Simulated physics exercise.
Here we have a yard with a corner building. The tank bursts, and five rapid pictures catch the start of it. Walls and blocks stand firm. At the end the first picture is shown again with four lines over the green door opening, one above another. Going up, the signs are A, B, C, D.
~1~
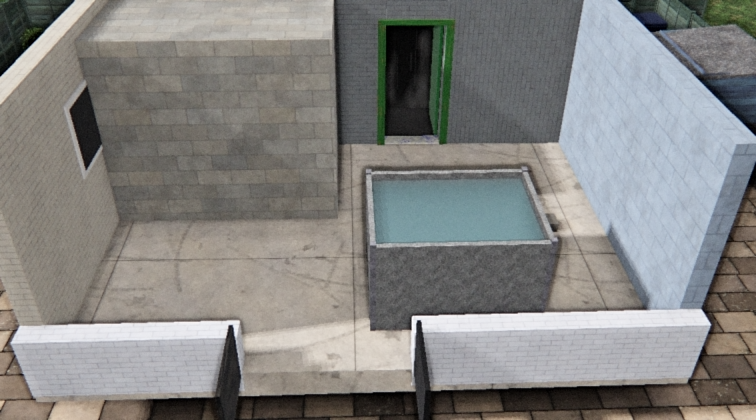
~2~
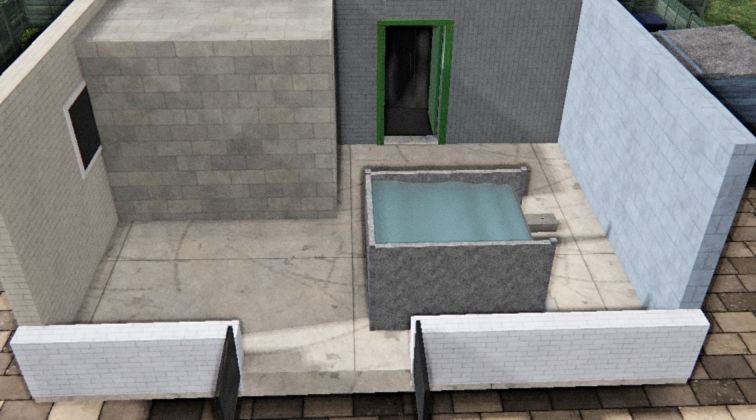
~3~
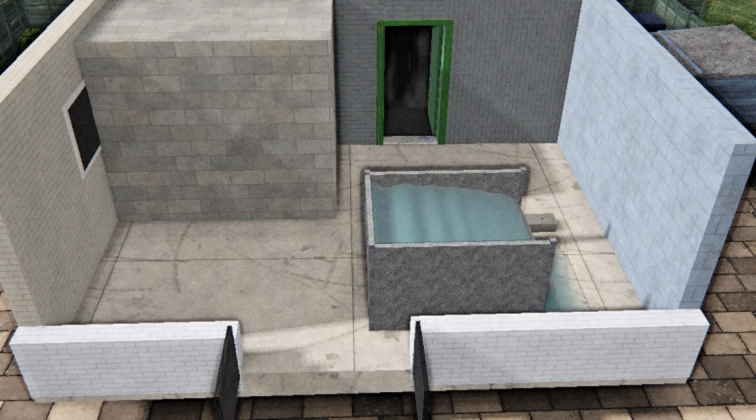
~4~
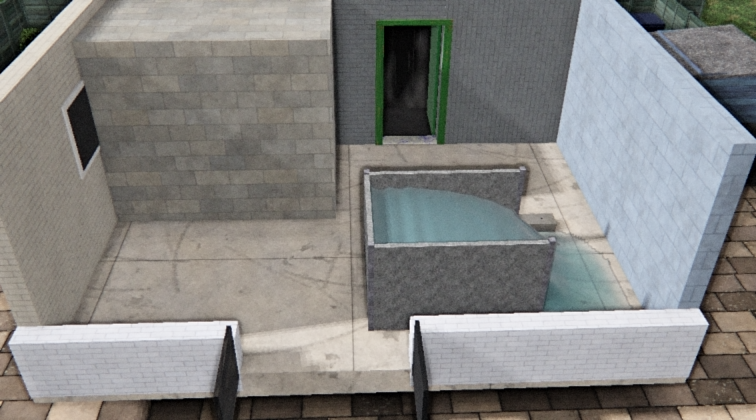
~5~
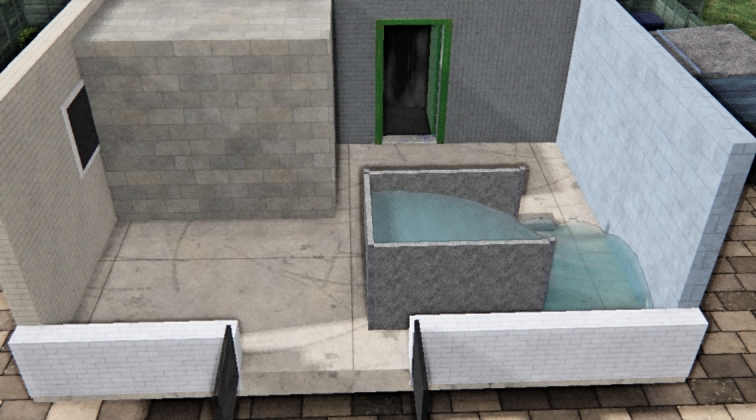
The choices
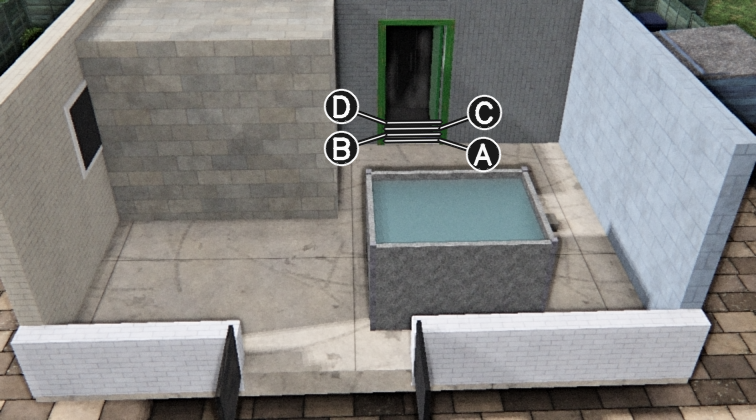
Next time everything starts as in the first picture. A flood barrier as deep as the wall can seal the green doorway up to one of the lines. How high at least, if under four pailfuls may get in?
It is B.
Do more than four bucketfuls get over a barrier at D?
No, that is safe.
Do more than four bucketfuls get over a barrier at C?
No.
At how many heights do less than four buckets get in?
Three of them.
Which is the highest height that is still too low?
That would be A.
On the marked copy, A at (412, 140); B at (412, 134); C at (412, 128); D at (413, 122); from the bottom up A, B, C, D.
Choosing A, about 11 bucketfuls get in.
Choosing B, a splash gets over, under a bucket.
Choosing C, nothing gets over.
Choosing D, nothing gets over.
